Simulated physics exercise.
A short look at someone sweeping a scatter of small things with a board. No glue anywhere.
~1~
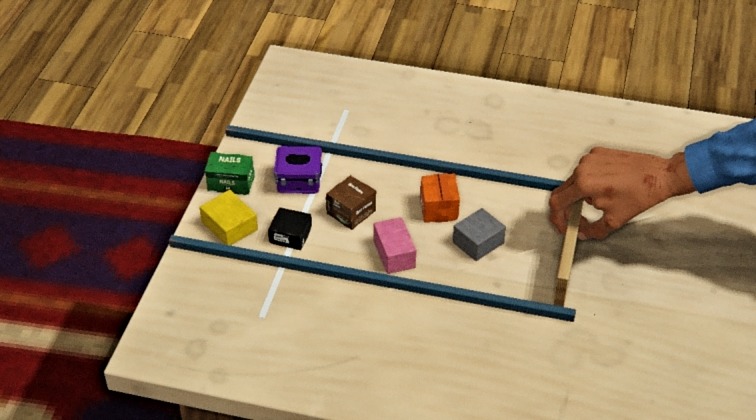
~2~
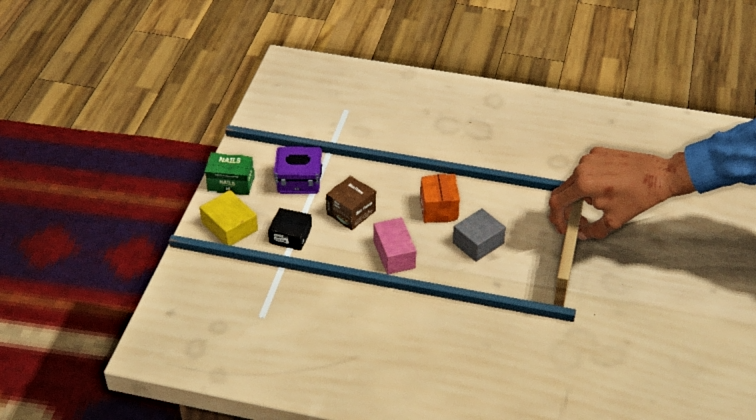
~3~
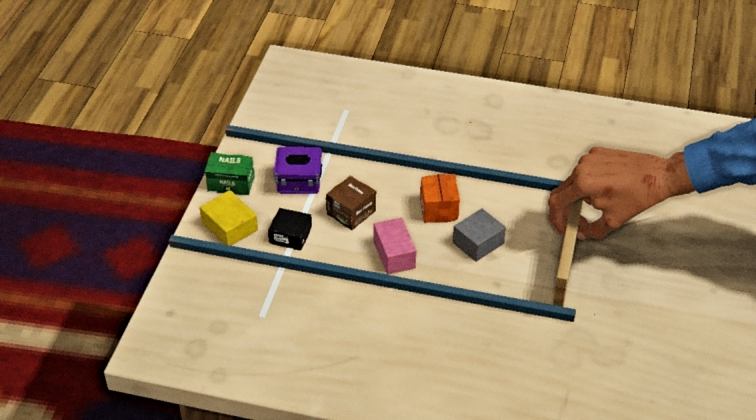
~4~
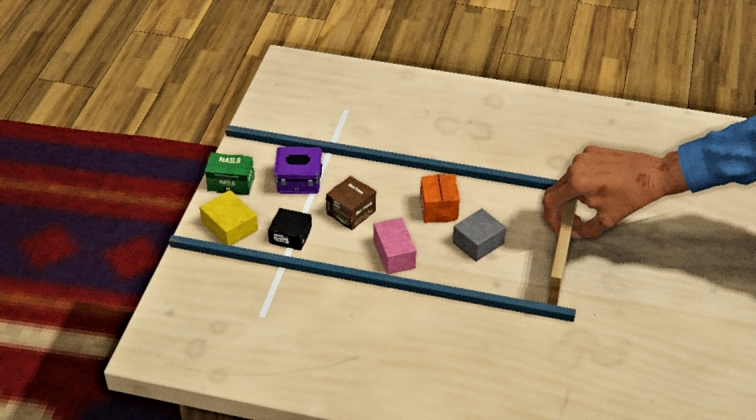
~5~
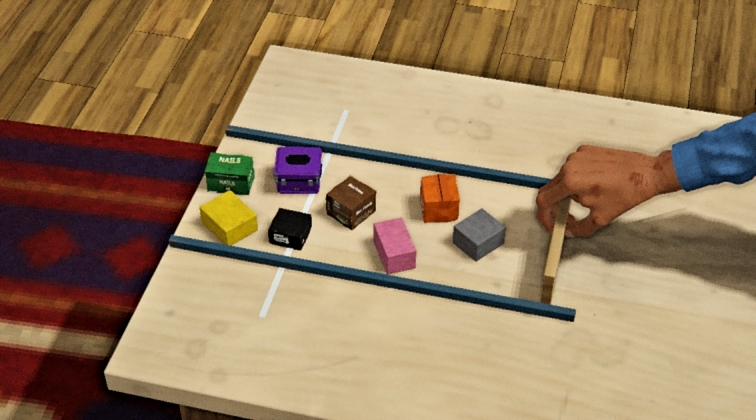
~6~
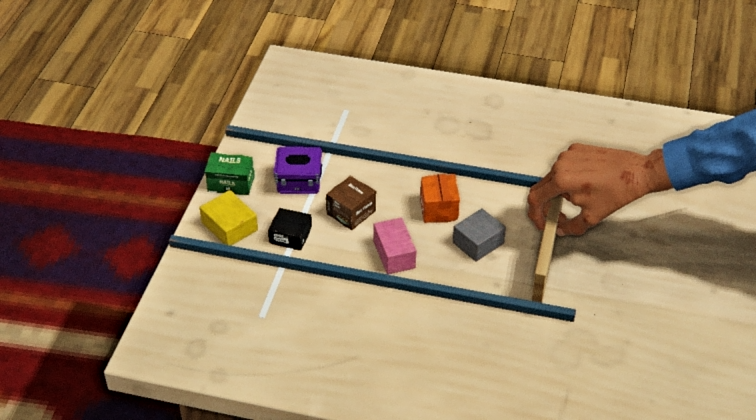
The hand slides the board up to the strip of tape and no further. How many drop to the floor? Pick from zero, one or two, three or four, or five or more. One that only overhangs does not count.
In the end the number that fall off is zero.
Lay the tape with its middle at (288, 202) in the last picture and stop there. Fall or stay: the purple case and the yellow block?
The purple case remains up, the yellow block is lost.
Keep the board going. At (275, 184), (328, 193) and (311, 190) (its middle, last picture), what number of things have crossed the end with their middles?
The counts: 2, 0 and 0.
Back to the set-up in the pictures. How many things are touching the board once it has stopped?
In contact: 3.
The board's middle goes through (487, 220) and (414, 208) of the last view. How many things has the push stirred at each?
First 1, then 3.
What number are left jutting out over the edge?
That would be 2.
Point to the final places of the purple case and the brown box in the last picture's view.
About (267, 153), and the other about (260, 184).
Early on, none off yet; green box at rest near (230, 174); yellow block at rest near (229, 218); purple case at rest near (299, 171).
Finally, the number that fall off is zero.
